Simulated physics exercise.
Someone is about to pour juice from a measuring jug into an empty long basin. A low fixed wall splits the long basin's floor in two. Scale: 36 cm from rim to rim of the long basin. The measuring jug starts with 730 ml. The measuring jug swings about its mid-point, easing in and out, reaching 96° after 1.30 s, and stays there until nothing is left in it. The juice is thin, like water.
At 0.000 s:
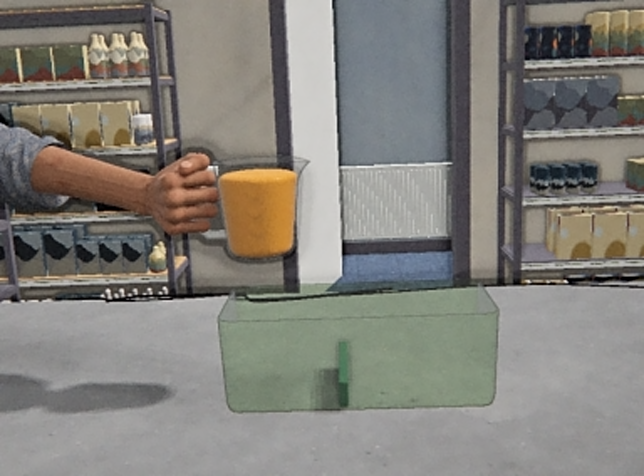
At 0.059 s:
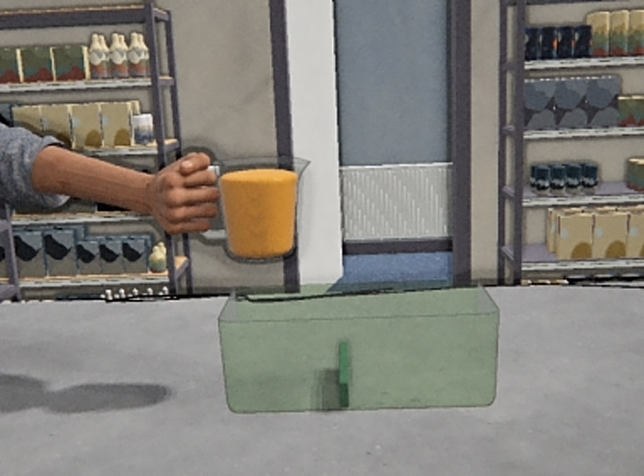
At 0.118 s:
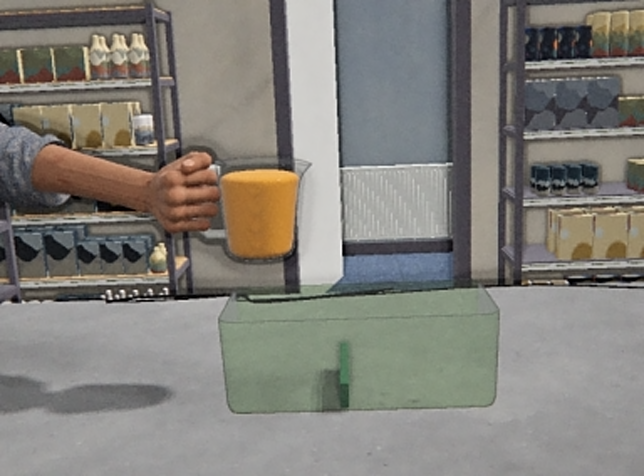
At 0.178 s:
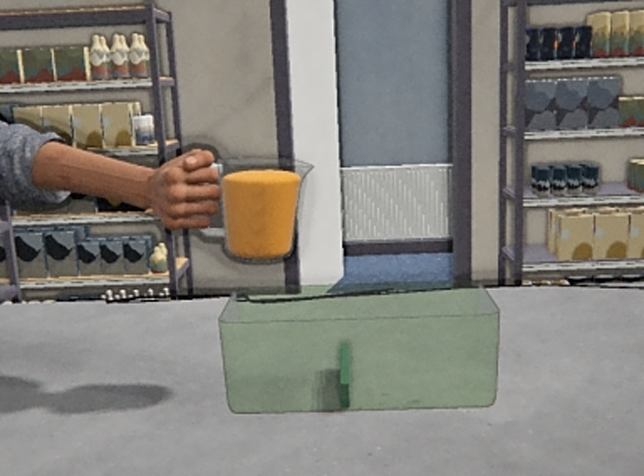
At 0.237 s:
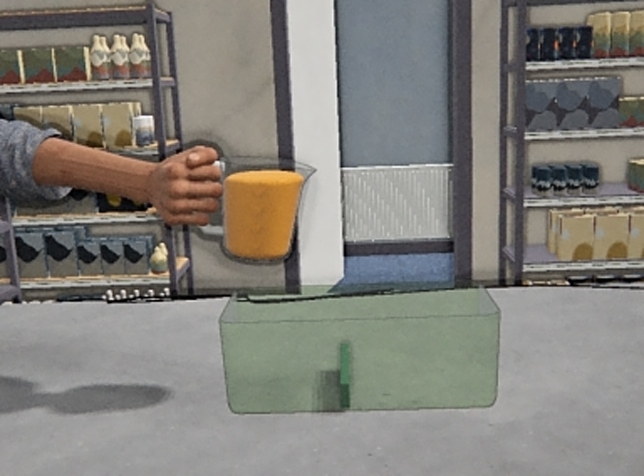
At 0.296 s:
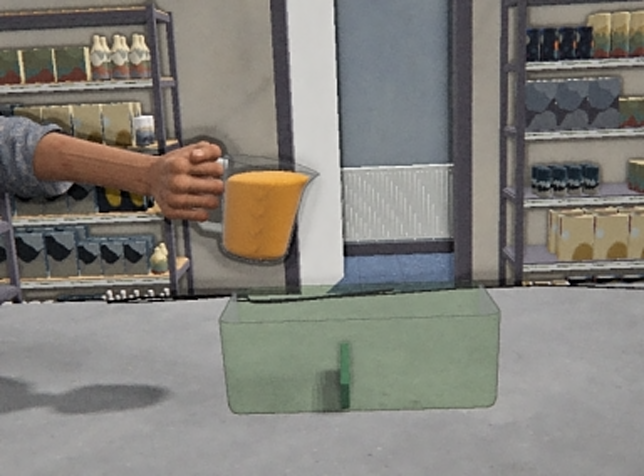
A hand with a grey sleeve reaches in from the left, gripping a clear measuring jug of orange juice, seen level from the side in a room with stocked shelves and a blue-grey door behind. Below the jug, a long, translucent green basin sits on a pale grey surface. The jug stays upright at first, then tilts slightly to the right, while the camera stays still.
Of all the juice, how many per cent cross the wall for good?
About 95 per cent.
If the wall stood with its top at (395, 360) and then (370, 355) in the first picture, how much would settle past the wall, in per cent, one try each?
In turn about 20 and 70 per cent.
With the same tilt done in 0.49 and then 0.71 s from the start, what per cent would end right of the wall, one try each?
In turn about 90 and 90 per cent.
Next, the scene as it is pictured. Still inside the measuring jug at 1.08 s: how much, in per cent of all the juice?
About 34 per cent.
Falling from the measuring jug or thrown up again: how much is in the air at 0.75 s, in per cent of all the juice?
About 14 per cent.
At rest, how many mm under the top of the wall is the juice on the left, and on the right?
Some 34 mm on the left and 12 mm on the right.
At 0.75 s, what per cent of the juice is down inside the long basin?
Near 5 in a hundred.
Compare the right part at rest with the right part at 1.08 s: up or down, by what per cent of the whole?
The share moves up, by some 46 per cent.
Then, 0.75 s in, the tilt is 59° and 81 per cent is still to pour, 0 is left of the wall and 5 right of it.
Then, 1.08 s in, the tilt is 89° and 33 per cent is still to pour, 1 is left of the wall and 49 right of it.
Then, 1.42 s in, the tilt is 96° and 4 per cent is still to pour, 3 is left of the wall and 89 right of it.
Then, 1.80 s in, the tilt is 96° and 0 per cent is still to pour, 4 is left of the wall and 95 right of it.
Finally, 5 per cent lies left of the wall, 95 right of it and 1 outside.
